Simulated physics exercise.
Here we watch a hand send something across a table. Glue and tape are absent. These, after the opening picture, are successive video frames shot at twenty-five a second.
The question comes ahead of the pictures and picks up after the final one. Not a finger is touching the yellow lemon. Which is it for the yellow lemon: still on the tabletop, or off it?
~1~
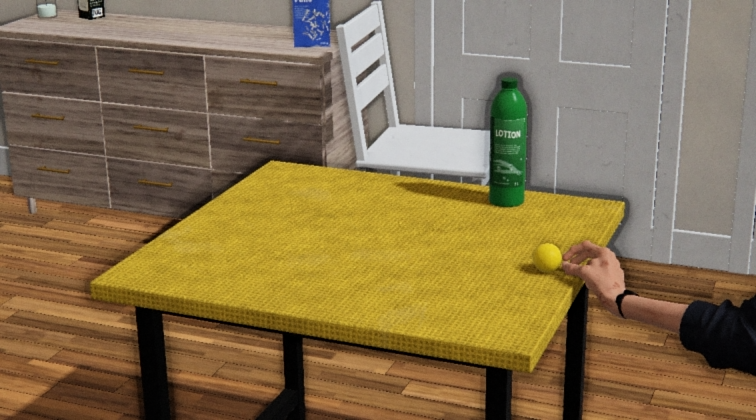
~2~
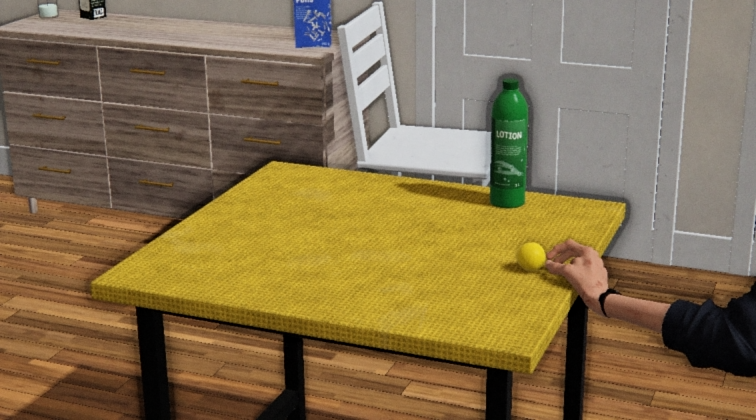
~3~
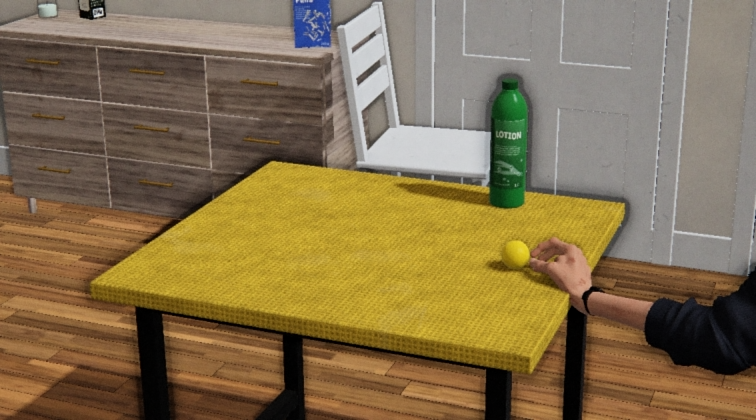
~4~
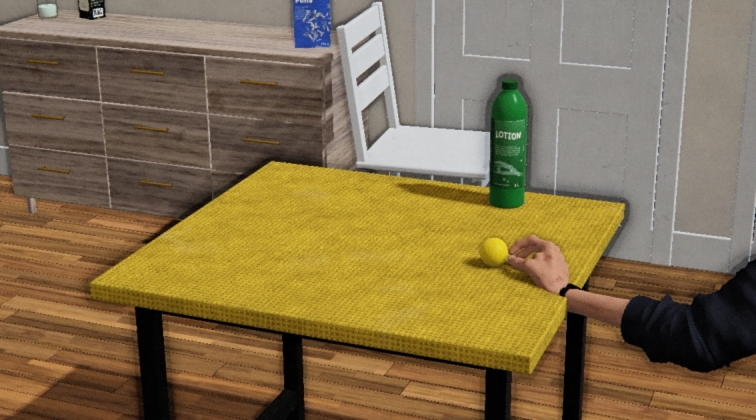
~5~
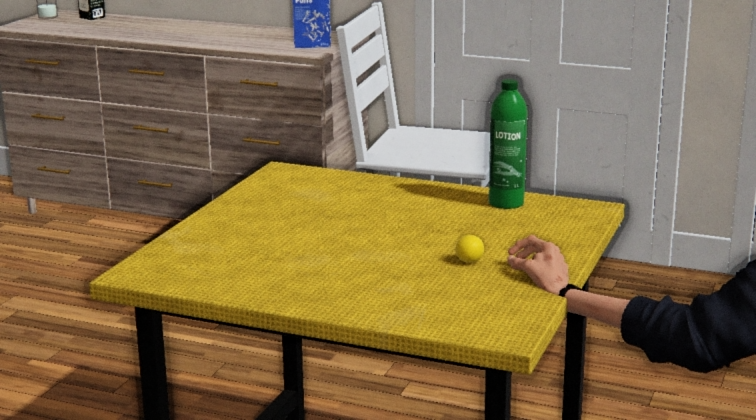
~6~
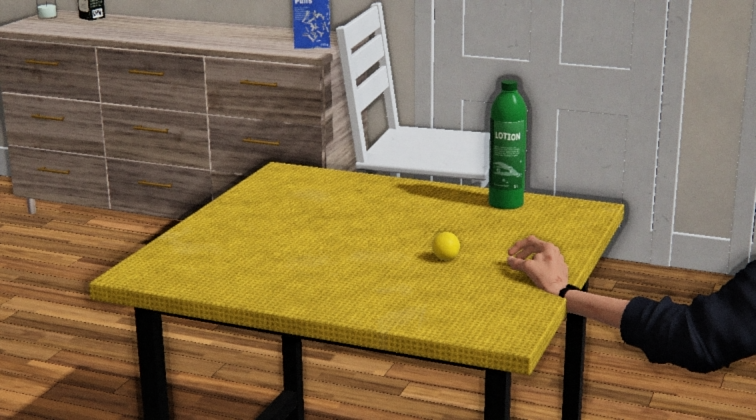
It is going to end its trip off the table.
Then, 0.30 s later than the last frame, yellow lemon moved well along near (293, 225).
Then, 0.60 s later than the last frame, yellow lemon now off the table.
Then, 0.90 s later than the last frame, things are still on the move.
When it is over, off the table, yellow lemon.
